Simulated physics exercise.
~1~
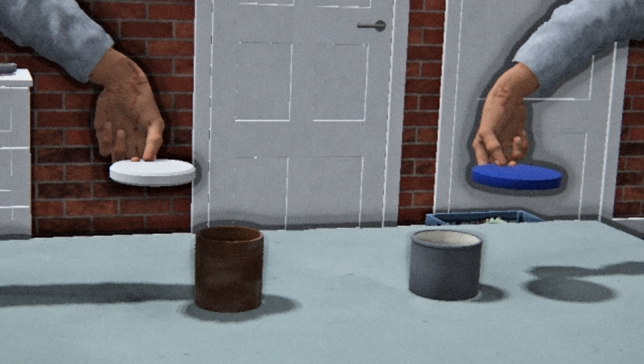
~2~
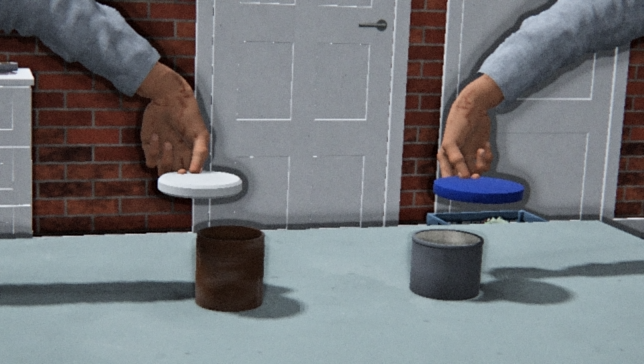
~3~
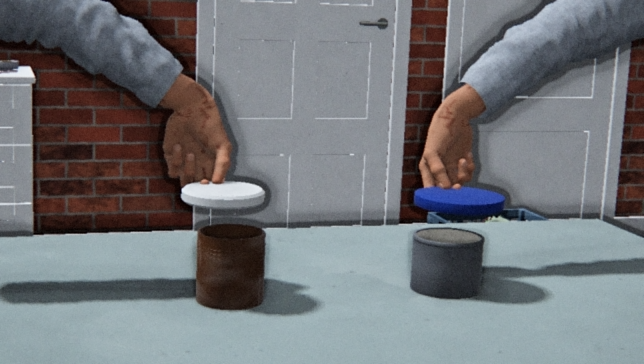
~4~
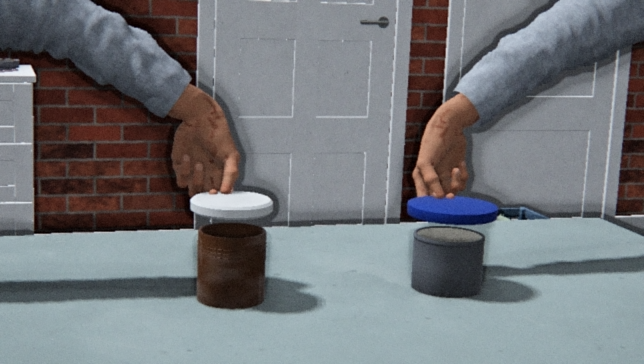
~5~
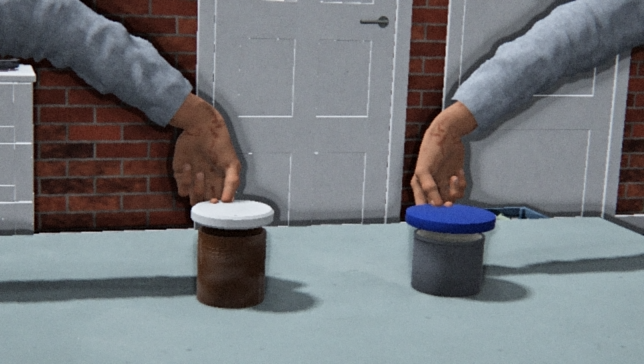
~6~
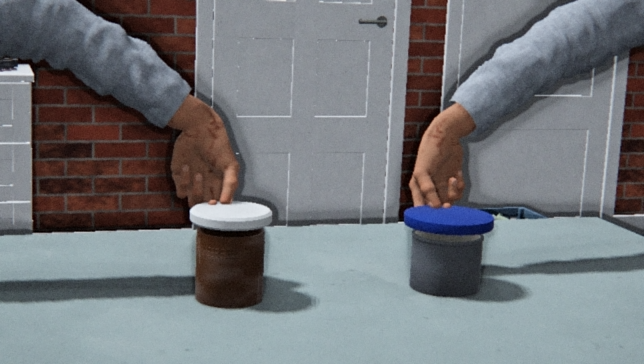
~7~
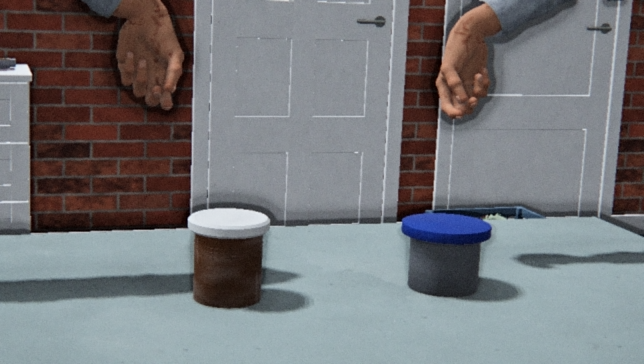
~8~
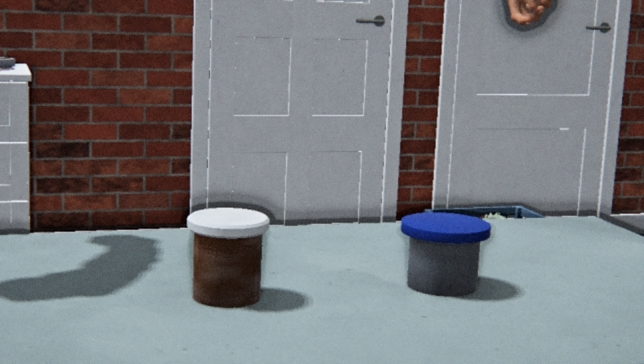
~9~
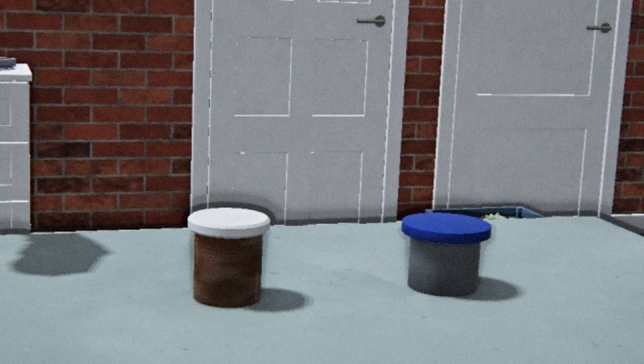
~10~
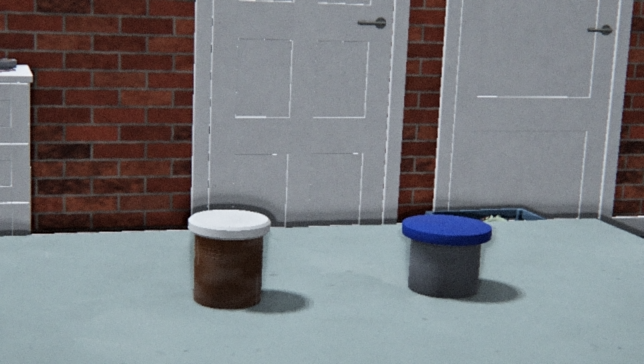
Two hands lower a white disc and a blue disc onto two pots, then withdraw, leaving both covered.
